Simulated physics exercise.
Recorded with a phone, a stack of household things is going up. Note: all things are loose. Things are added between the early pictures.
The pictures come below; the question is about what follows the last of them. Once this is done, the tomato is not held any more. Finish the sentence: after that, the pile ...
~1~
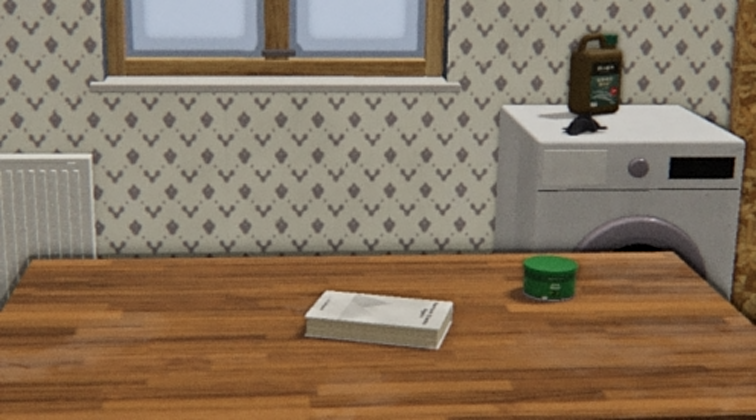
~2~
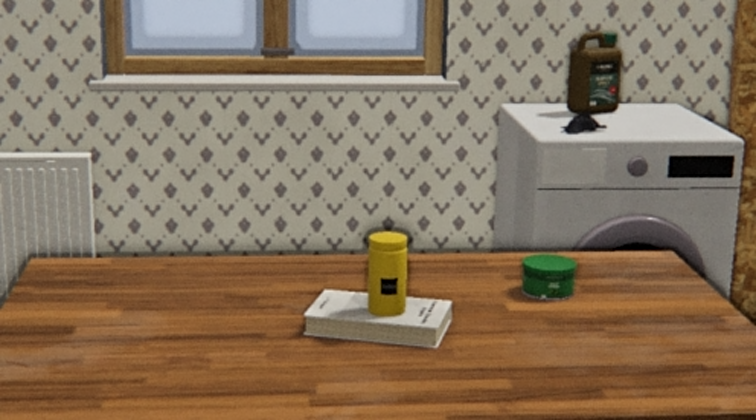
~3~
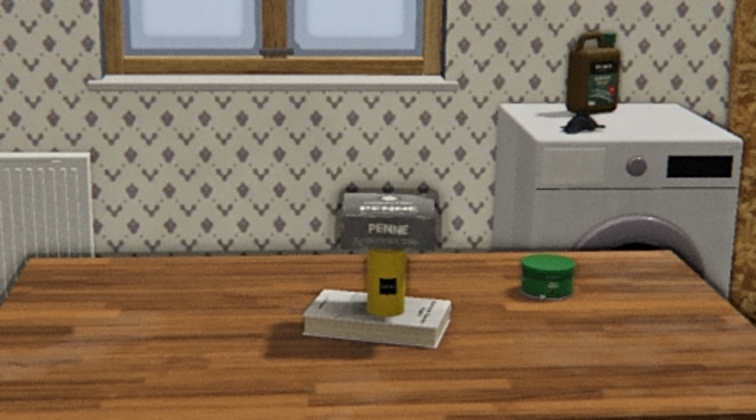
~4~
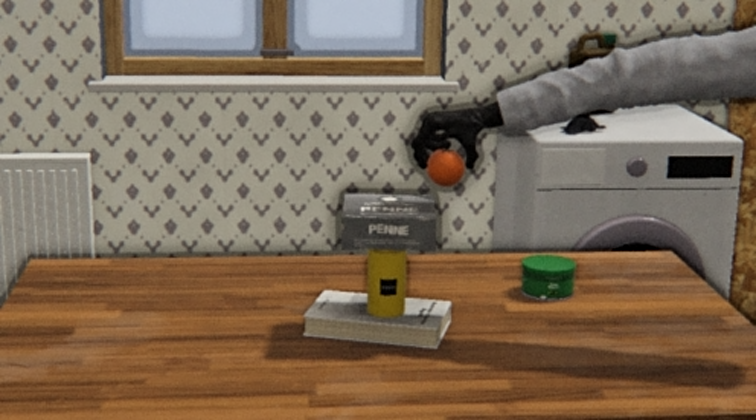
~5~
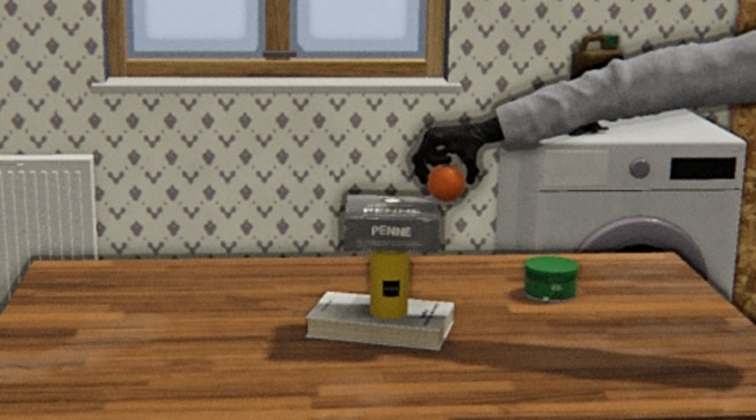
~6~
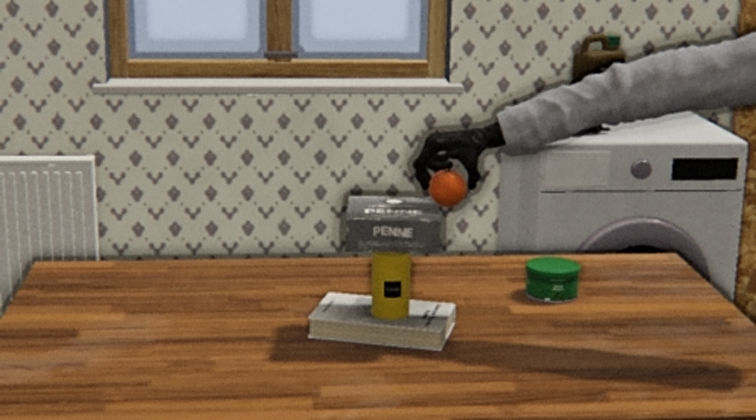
The pile collapses.
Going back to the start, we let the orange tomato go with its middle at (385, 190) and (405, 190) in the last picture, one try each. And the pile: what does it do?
First, it stays up; second, it holds.
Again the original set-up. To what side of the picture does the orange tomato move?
Well, it travels over to the right.
Then, 0.20 s past the last view, orange tomato now fallen.
Then, 0.30 s past the last view, things are still on the move.
Then, 0.40 s past the last view, as before.
Then, 1.40 s past the last view, nothing new.
Finally, fallen, orange tomato; the other 4 still in place. Final places as the last picture's camera would see them, orange tomato near (488, 315). The pile loses its balance.
